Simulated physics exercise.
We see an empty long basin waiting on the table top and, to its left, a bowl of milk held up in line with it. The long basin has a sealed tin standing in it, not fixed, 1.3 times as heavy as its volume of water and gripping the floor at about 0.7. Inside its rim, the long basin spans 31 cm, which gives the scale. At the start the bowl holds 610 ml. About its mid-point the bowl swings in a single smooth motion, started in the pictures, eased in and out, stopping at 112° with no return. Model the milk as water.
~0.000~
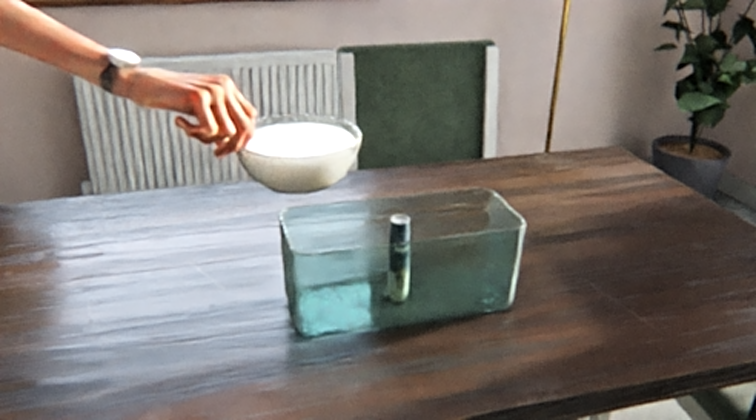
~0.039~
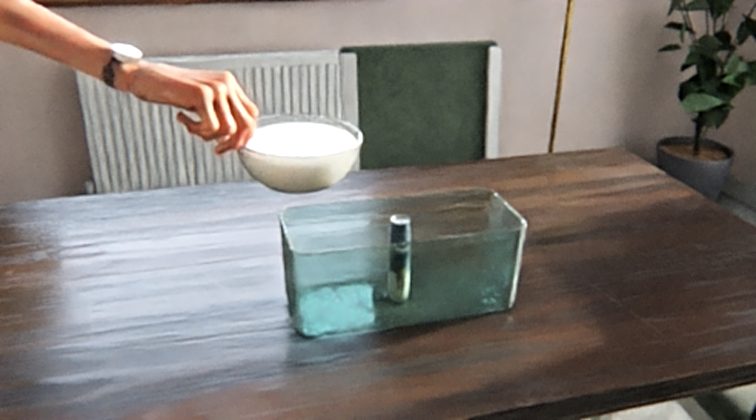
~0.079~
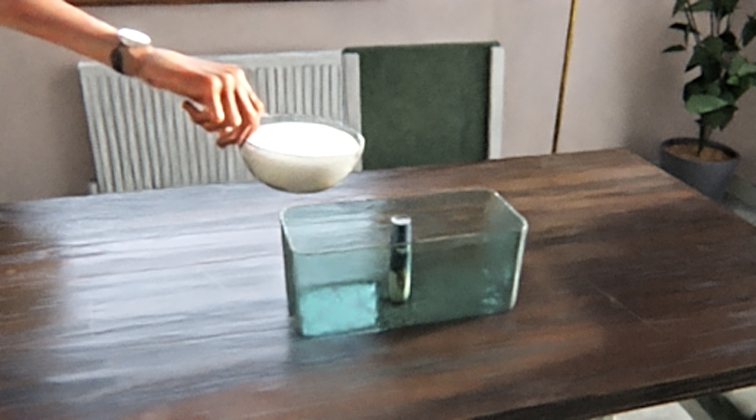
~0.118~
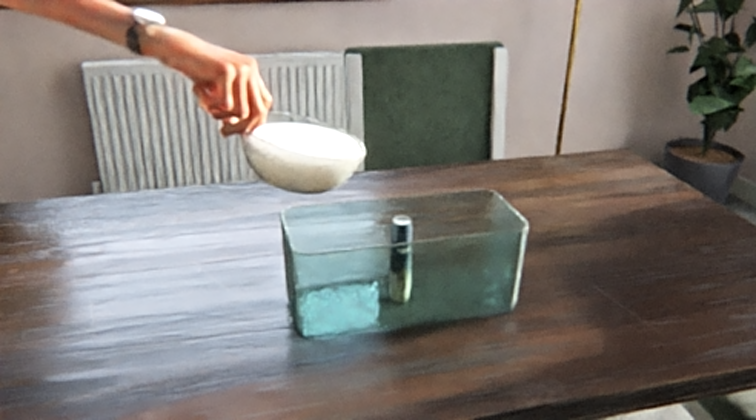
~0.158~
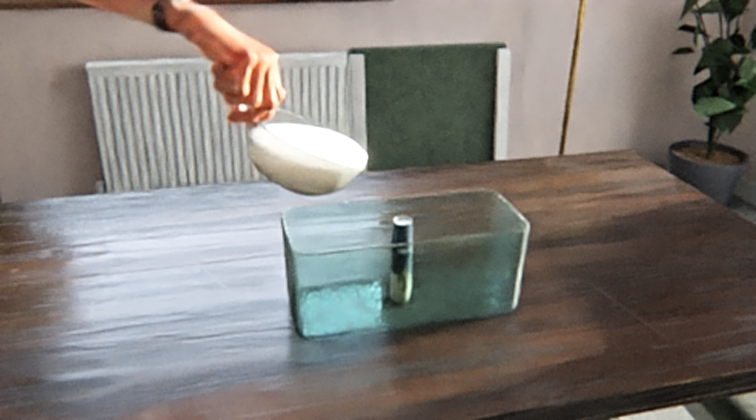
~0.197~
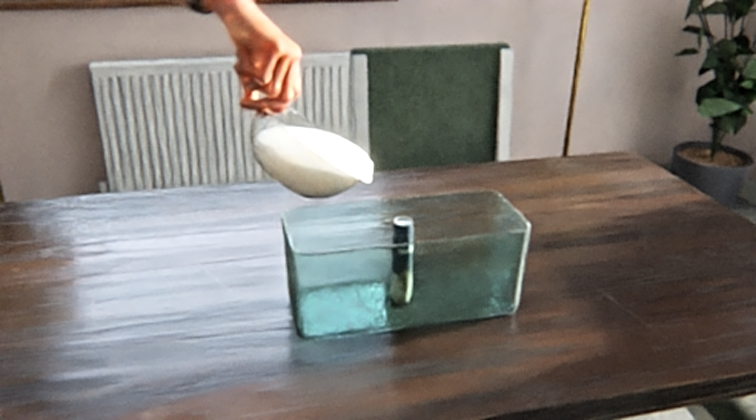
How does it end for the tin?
It is upset.
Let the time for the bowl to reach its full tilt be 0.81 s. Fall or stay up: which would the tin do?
Then it holds its balance.
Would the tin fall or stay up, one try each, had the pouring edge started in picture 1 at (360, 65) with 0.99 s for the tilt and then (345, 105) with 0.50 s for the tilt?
First it keeps standing; then it falls.
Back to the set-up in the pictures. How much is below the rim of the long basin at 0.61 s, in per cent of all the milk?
The share is close to 98 percent.
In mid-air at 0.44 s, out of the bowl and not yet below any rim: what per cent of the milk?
At that moment, about 8 percent.
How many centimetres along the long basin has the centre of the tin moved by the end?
Looks like roughly 9.0 cm in total.
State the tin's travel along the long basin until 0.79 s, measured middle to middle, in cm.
Near 3 cm.
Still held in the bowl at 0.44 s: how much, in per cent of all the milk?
Close to 1 in a hundred.
Then, 0.44 s in, the tilt is 109° and 1 per cent is still to pour; the tin stands where it began.
Then, 0.61 s in, the tilt is 112° and 0 per cent is still to pour; the tin leans 10°.
Then, 0.79 s in, the tilt is 112° and 0 per cent is still to pour; the tin leans 20°.
Then, 0.99 s in, the tilt is 112° and 0 per cent is still to pour; the tin lies on its side.
Finally, the tin lies on its side.
